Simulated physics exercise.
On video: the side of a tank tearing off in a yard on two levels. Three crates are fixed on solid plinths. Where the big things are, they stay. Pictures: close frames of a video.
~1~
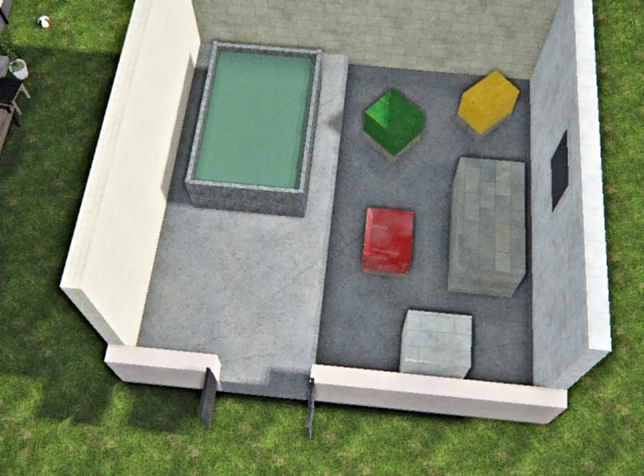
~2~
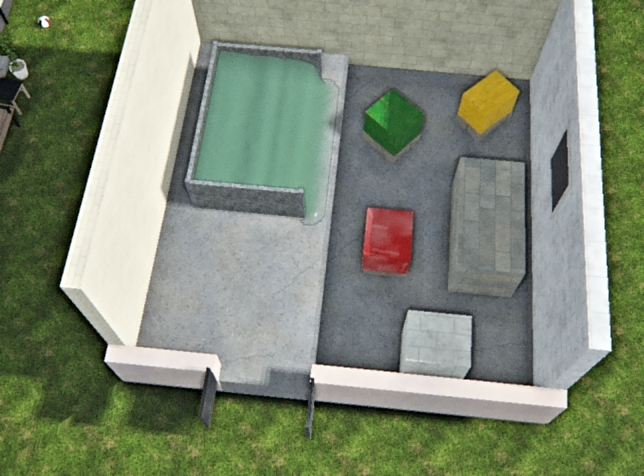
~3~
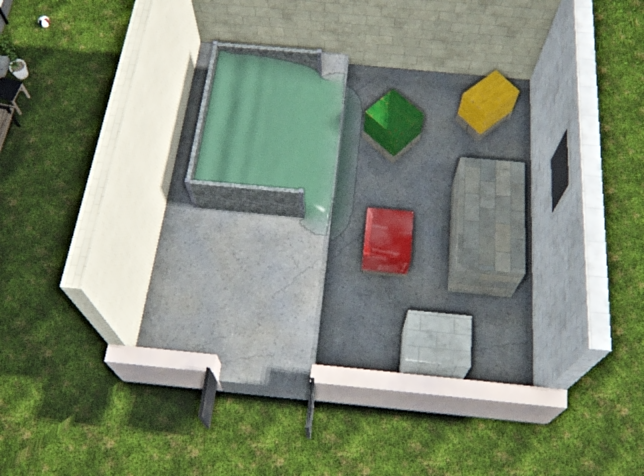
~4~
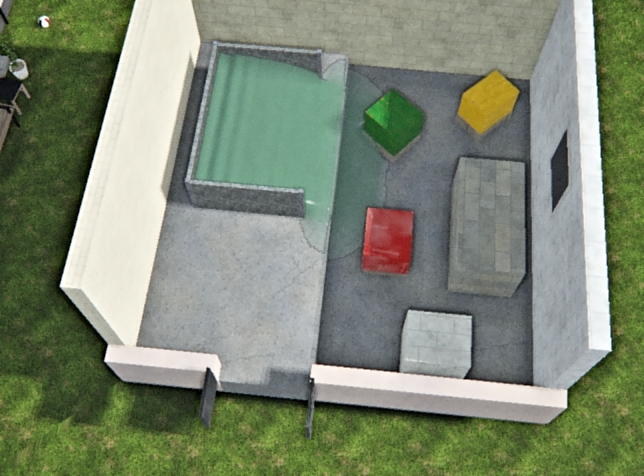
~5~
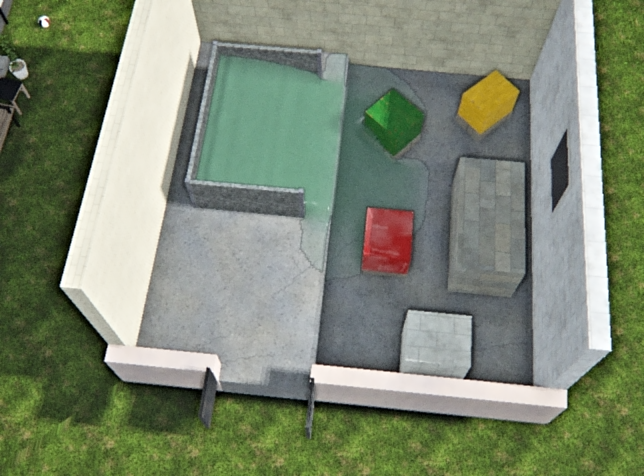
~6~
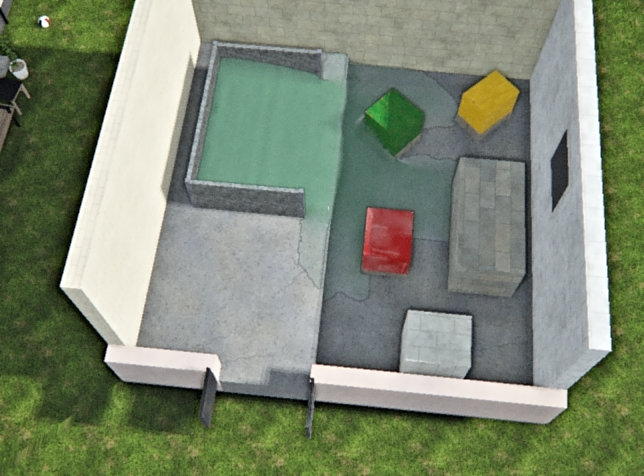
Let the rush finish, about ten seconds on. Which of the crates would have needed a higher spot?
Result: Green crate: Wet; red crate: Wet; yellow crate: Wet.
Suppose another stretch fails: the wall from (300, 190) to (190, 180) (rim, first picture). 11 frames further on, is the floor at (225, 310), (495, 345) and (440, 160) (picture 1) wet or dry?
Taken in turn, that's reached, not reached, and finally not reached.
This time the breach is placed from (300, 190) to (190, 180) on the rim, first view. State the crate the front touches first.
It's the one in red.
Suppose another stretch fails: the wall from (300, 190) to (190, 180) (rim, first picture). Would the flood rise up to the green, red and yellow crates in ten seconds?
Result: Green crate is not reached; red crate is swamped; yellow crate is not reached.
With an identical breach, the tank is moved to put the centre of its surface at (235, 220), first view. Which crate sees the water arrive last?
Crate marked yellow.
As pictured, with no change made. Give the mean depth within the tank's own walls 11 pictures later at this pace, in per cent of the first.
22 percent or so.
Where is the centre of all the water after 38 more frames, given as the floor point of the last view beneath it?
Somewhere near (421, 211).
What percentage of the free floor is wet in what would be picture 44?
About 60 per cent.
A moment on, water covers 40 % of the floor; the green crate water round its plinth, the red crate water round its plinth, the yellow crate water round its plinth.
Next, water covers 55 % of the floor; the green crate water round its plinth, the red crate water round its plinth, the yellow crate water round its plinth.
Then, water covers 60 % of the floor; the green crate water round its plinth, the red crate water round its plinth, the yellow crate water round its plinth.
Later, water covers 60 % of the floor; the green crate water round its plinth, the red crate water round its plinth, the yellow crate water round its plinth.
In the end, water covers 60 % of the floor; the green crate was topped, the red crate was topped, the yellow crate was topped.
